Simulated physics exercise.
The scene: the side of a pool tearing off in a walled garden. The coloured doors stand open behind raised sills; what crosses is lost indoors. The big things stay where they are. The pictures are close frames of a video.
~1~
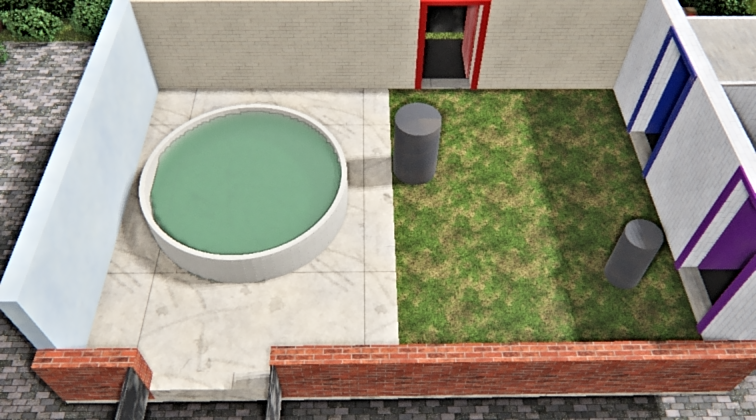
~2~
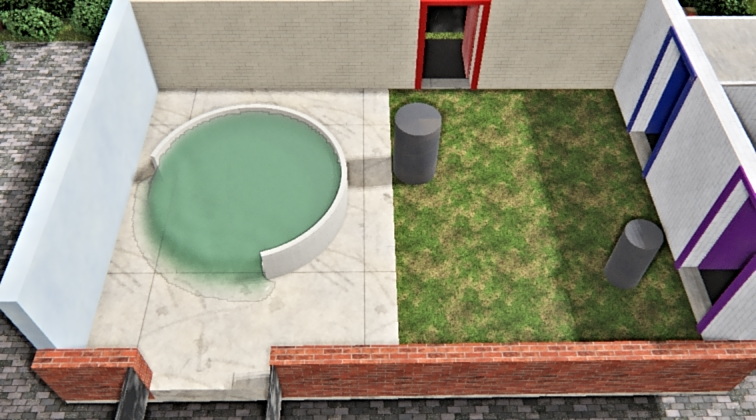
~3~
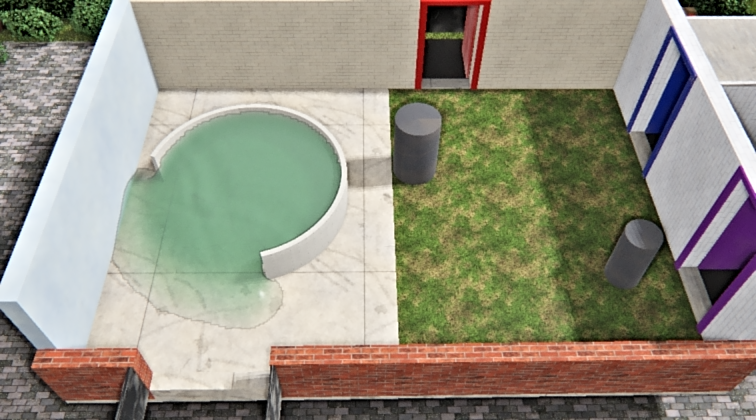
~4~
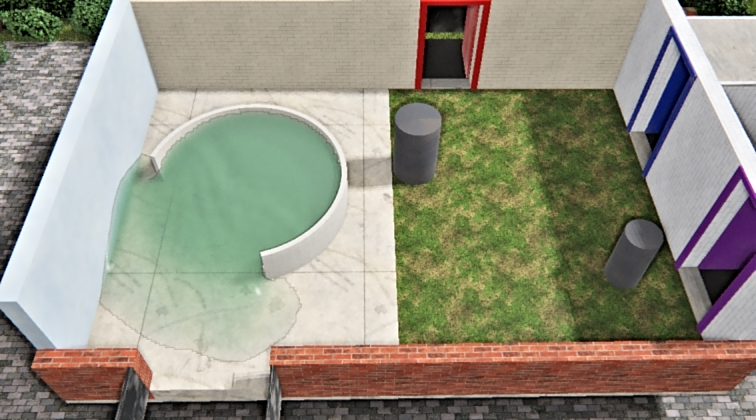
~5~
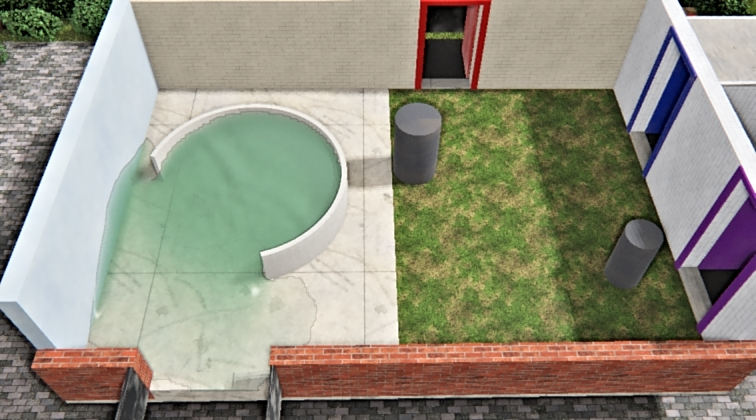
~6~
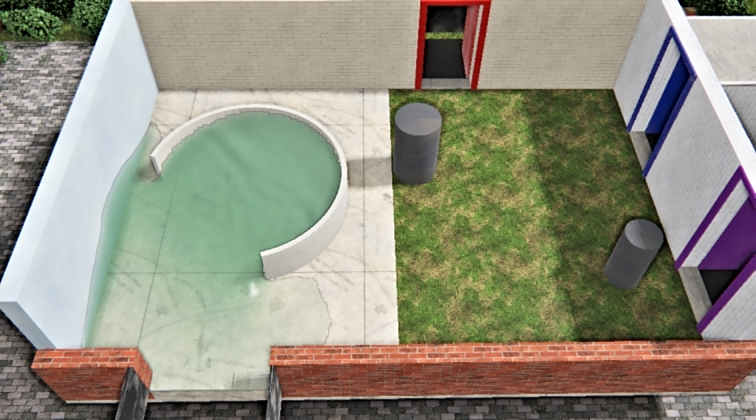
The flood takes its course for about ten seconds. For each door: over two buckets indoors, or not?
One by one: The purple door stays under that; the red door stays under that; the blue door stays under that.
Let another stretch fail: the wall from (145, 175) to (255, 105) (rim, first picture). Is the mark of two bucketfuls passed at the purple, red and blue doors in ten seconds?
Then: The purple one lets less in, the red one is over, the blue one passes that mark.
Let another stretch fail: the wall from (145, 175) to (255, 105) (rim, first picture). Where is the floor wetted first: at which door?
First comes the door marked red.
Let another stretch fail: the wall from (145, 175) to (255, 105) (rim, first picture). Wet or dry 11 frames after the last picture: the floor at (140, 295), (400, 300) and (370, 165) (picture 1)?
In turn: Under water, free of water, dry.
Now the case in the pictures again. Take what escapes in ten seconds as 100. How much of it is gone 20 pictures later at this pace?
Some 55 per cent.
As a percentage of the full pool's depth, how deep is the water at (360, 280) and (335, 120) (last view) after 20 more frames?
Roughly 4 and 4 per cent, in turn.
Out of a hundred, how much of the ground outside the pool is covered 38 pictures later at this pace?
I make it 65 per cent.
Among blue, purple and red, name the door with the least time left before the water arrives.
First comes the red door.
A moment on, water covers 20 % of the floor; the purple door not reached, the red door not reached, the blue door not reached.
Next, water covers 25 % of the floor; the purple door not reached, the red door not reached, the blue door not reached.
Then, water covers 35 % of the floor; the purple door not reached, the red door not reached, the blue door not reached.
Later, water covers 65 % of the floor; the purple door not reached, the red door wet at the sill, nothing in, the blue door not reached.
In the end, water covers 90 % of the floor; the purple door wet at the sill, nothing in, the red door under two buckets in, the blue door not reached.
